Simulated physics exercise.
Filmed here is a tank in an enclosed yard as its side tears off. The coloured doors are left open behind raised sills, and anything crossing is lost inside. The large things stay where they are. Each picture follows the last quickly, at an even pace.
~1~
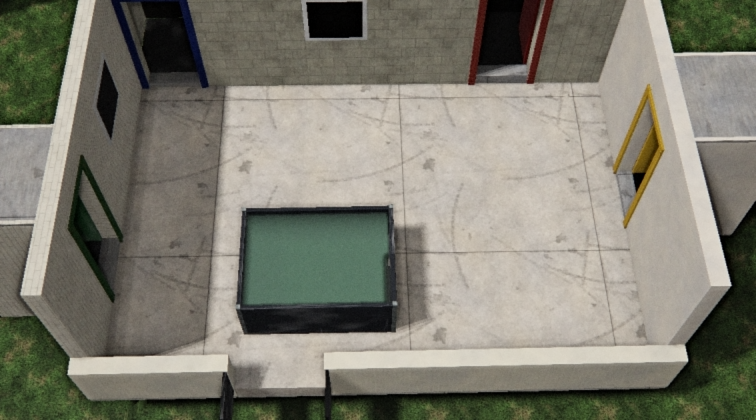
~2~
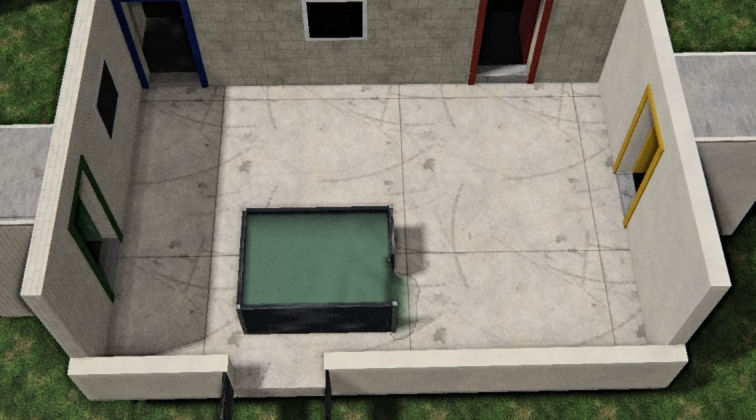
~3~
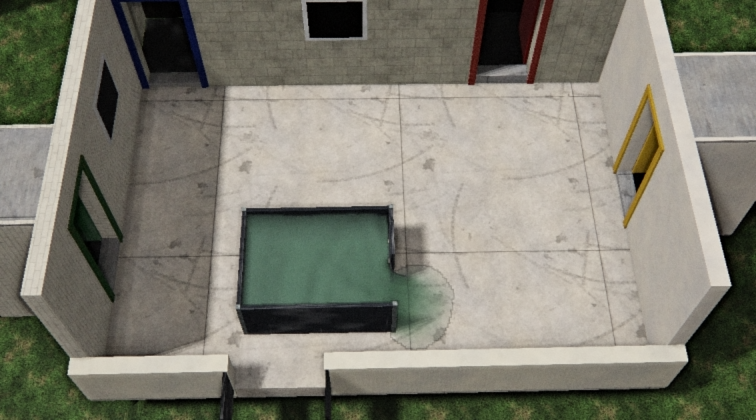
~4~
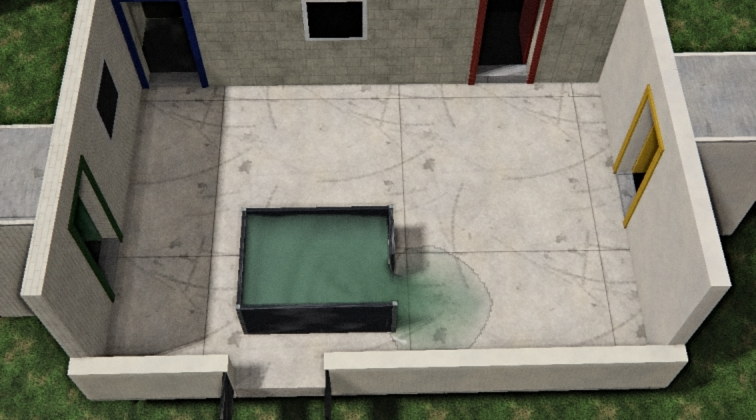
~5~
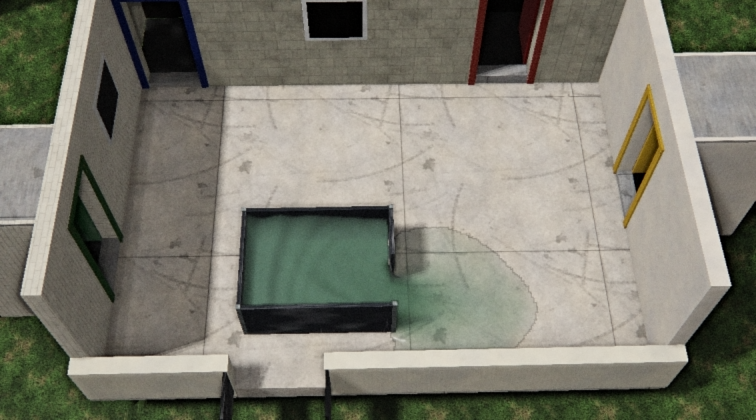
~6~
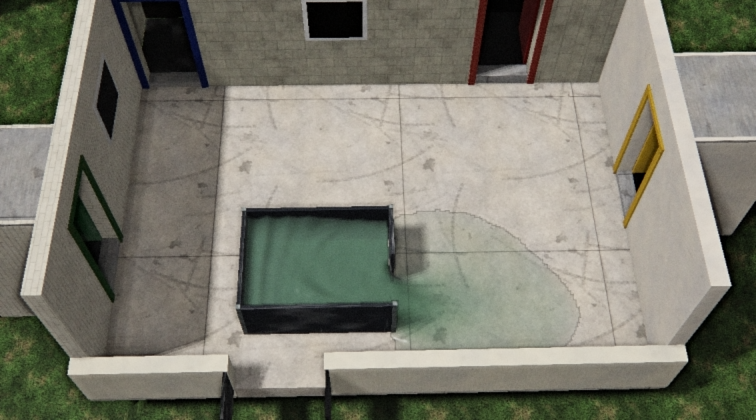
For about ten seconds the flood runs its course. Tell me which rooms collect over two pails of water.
As I see it, the blue door keeps inside the allowance there; the red door keeps inside the allowance there; the green door keeps inside the allowance there; the yellow door exceeds the allowance there.
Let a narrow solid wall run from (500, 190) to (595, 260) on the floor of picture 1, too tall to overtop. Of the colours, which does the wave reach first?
The yellow one is first.
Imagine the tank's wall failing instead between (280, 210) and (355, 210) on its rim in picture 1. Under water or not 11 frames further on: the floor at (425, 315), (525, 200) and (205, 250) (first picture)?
Untouched, untouched, untouched.
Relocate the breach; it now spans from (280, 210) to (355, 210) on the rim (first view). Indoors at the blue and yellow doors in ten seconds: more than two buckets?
Note - blue door: Past the mark, yellow door: Short of the mark.
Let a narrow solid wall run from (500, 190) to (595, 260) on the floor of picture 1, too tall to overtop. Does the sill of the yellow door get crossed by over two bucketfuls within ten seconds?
Reading for yellow: It gets too little.
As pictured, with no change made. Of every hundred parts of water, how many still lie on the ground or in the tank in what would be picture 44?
98 %.
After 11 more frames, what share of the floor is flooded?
My estimate is near 30 per cent.
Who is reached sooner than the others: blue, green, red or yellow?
I choose the one in yellow.
A moment on, water covers 25 % of the floor; the blue door not reached, the red door not reached, the green door not reached, the yellow door not reached.
Next, water covers 30 % of the floor; the blue door not reached, the red door not reached, the green door not reached, the yellow door under two buckets in.
Then, water covers 35 % of the floor; the blue door not reached, the red door wet at the sill, nothing in, the green door not reached, the yellow door over two buckets in.
Later, water covers 65 % of the floor; the blue door not reached, the red door under two buckets in, the green door not reached, the yellow door over two buckets in.
In the end, water covers 90 % of the floor; the blue door wet at the sill, nothing in, the red door under two buckets in, the green door wet at the sill, nothing in, the yellow door over two buckets in.
